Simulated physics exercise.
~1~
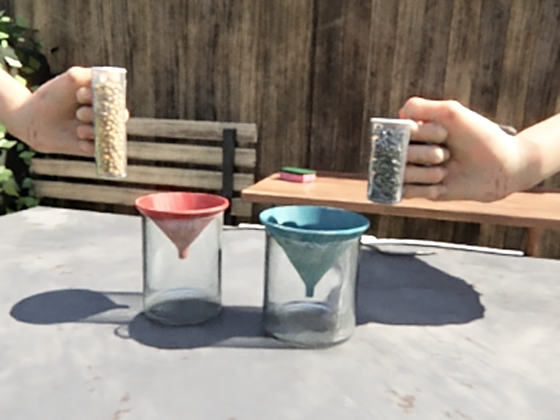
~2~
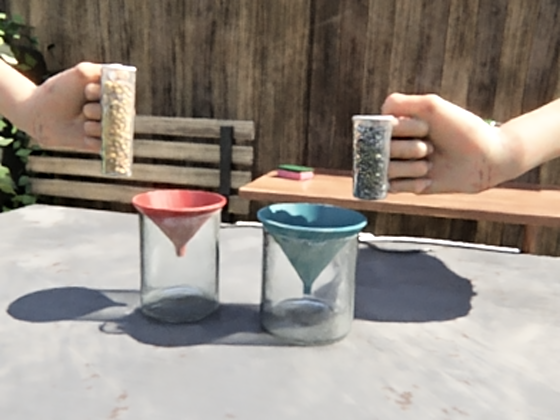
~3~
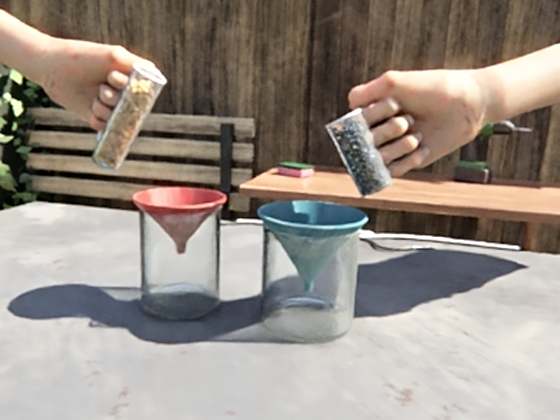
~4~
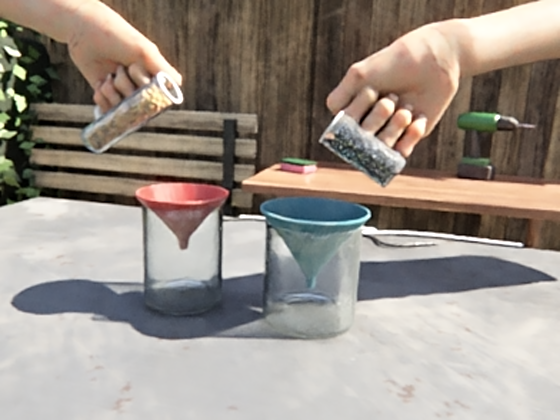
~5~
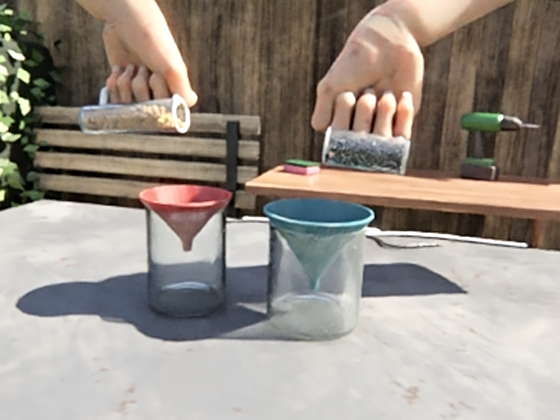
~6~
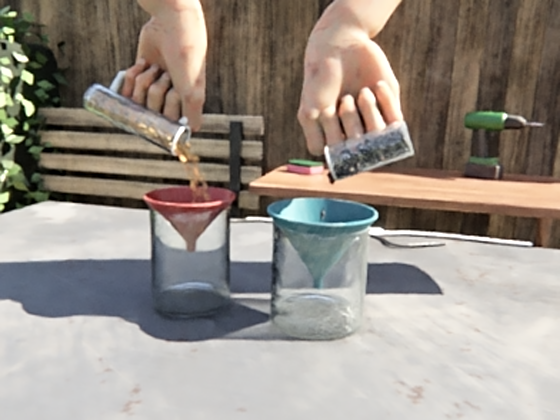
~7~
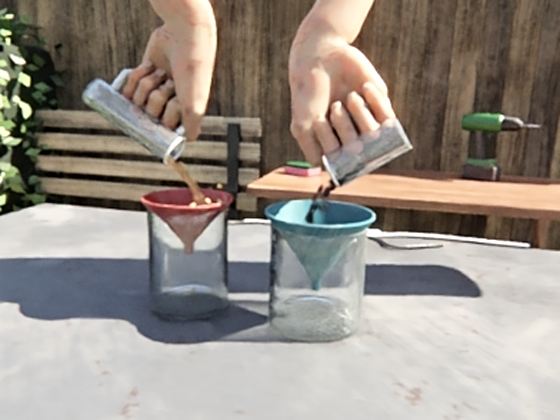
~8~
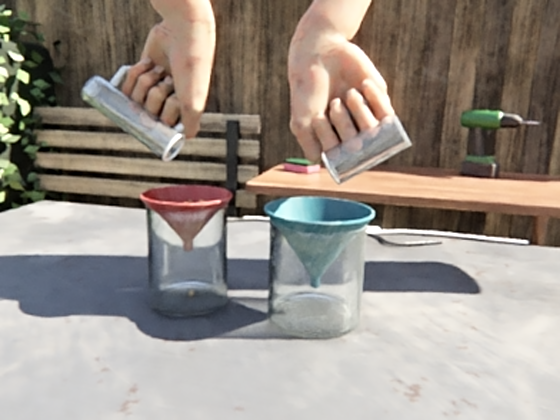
Two hands hold clear cups of loose, dry bits, tan on the left and dark on the right, above a red funnel and a teal funnel, each set in a glass jar on a sunlit grey table. A slightly swaying camera looks across towards a wooden fence, a slatted bench and a plank where a green drill comes into view. The hands move inward and tip the cups over. The left cup begins pouring first, then the right follows. At the end both cups are emptied, the contents remain held in the funnels, and the jars look almost empty.
